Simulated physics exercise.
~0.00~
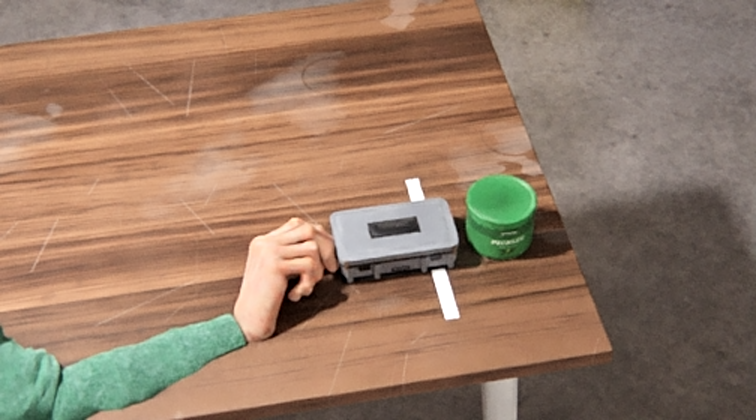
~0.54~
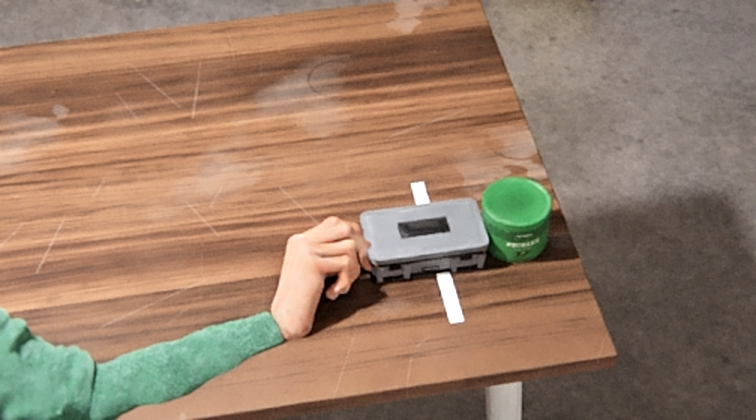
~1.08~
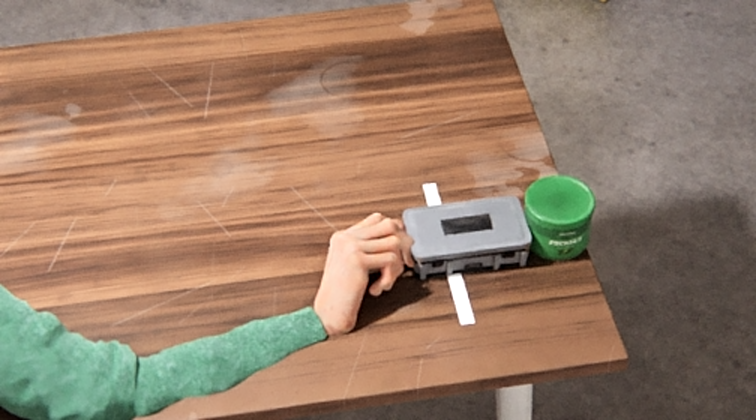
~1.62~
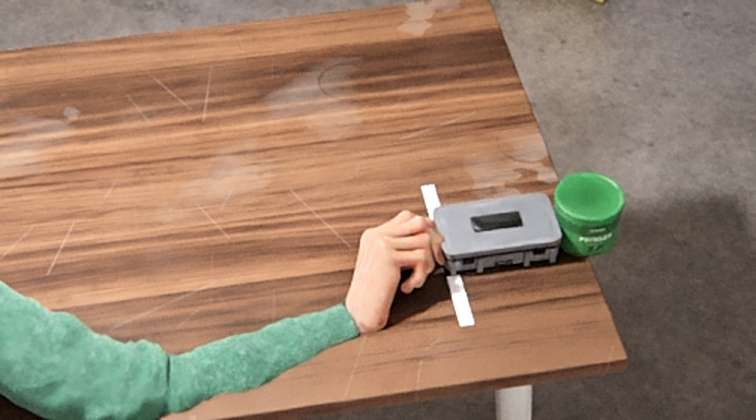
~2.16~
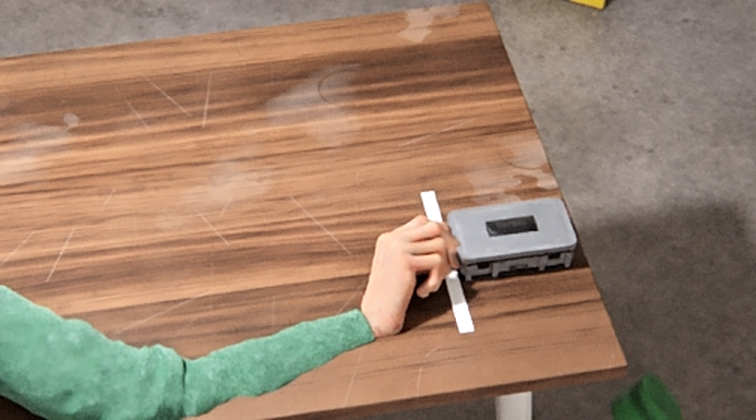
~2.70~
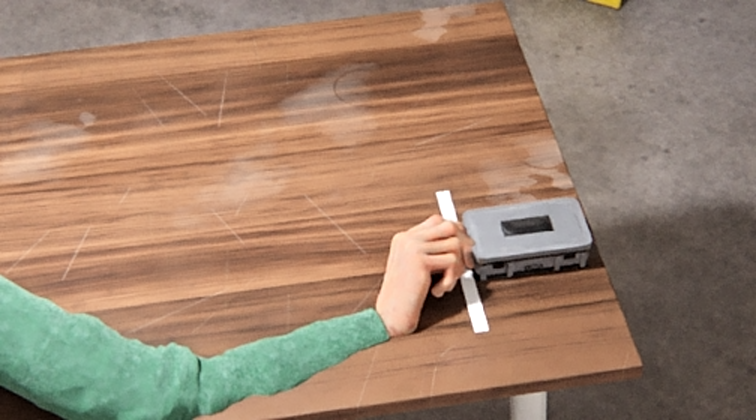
A hand pushes a grey case right, nudging a green tub off the table's edge.
